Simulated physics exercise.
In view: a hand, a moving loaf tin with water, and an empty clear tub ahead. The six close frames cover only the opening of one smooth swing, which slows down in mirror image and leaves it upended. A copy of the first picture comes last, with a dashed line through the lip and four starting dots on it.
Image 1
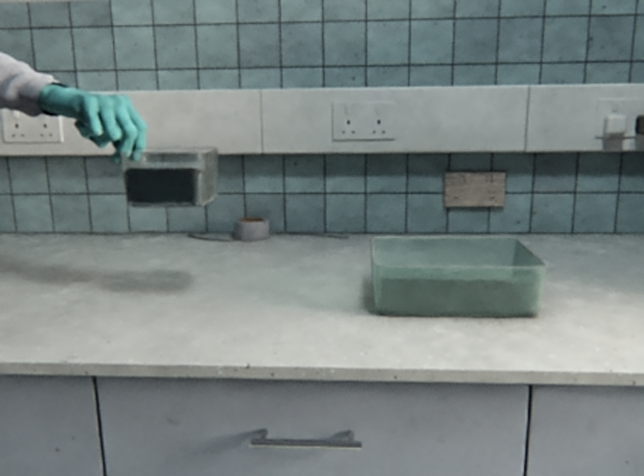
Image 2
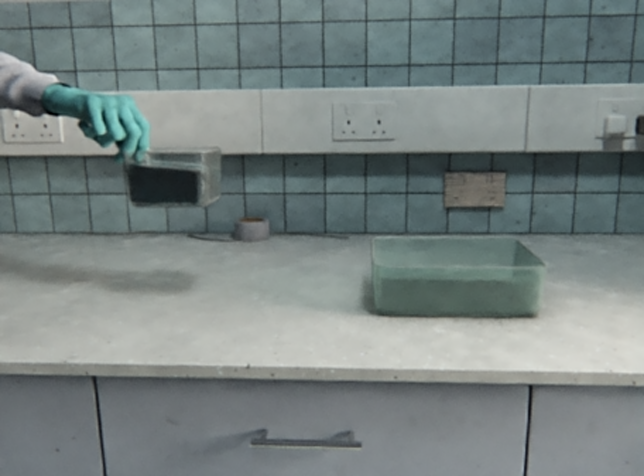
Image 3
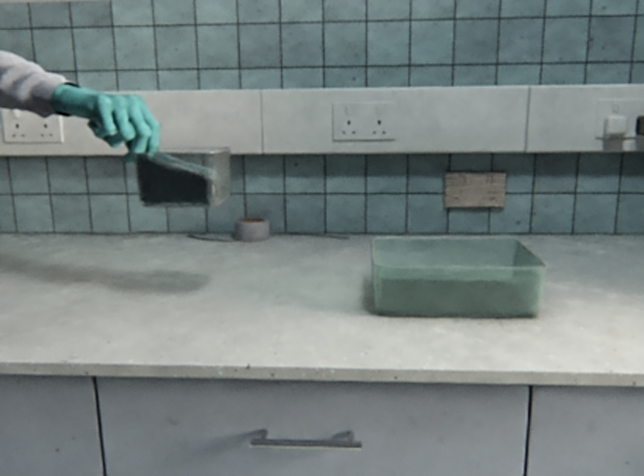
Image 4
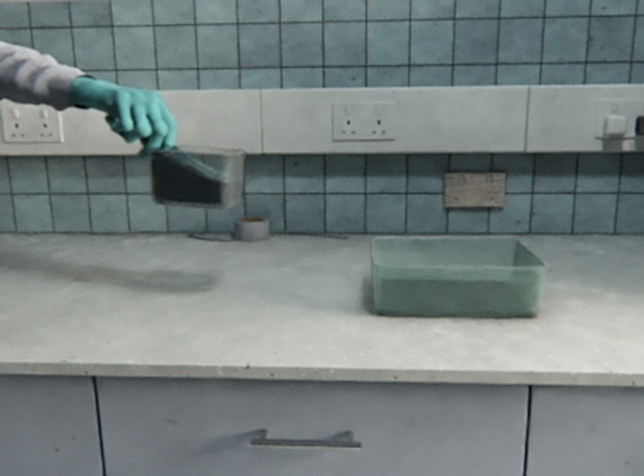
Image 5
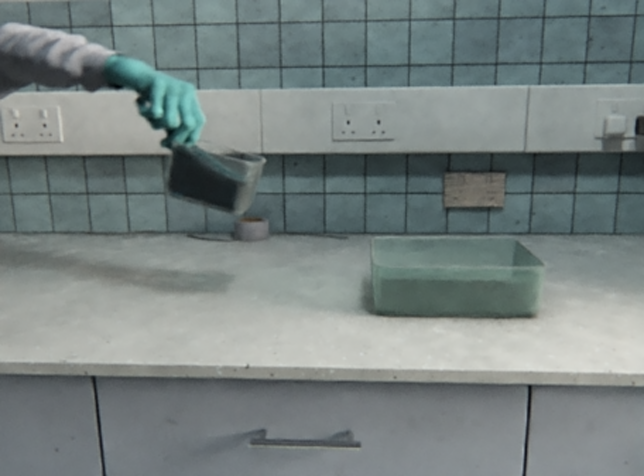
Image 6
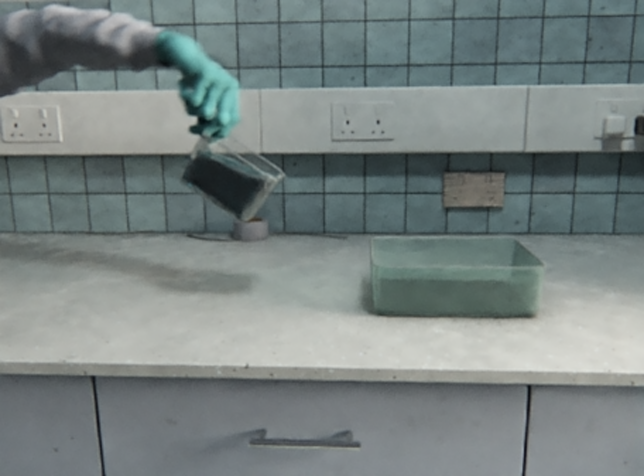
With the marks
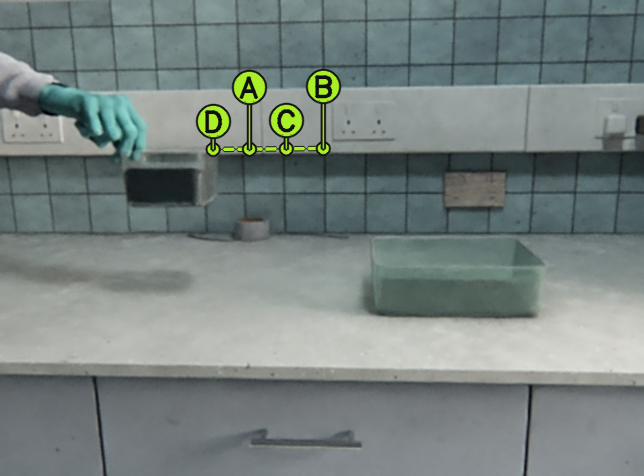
Gloved hand carrying a small container of dark liquid rightward above a counter, then tilting it right-side down, left of a clear tub.
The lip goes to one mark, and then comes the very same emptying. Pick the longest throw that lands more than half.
The answer is dot A.
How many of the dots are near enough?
Three.
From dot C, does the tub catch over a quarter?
Yes, clearly.
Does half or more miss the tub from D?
Yes.
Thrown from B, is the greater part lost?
No, that is safe.
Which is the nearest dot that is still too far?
That would be D.
On the marked copy, A at (249, 149); B at (323, 148); C at (286, 148); D at (213, 149).
For dot A, about 64 % lands in the tub, 24 % falls short and 12 % goes beside or beyond.
For dot B, about 81 % lands in the tub, 8 % falls short and 10 % goes beside or beyond.
For dot C, about 77 % lands in the tub, 4 % falls short and 19 % goes beside or beyond.
For dot D, about 33 % lands in the tub, 62 % falls short and 5 % goes beside or beyond.
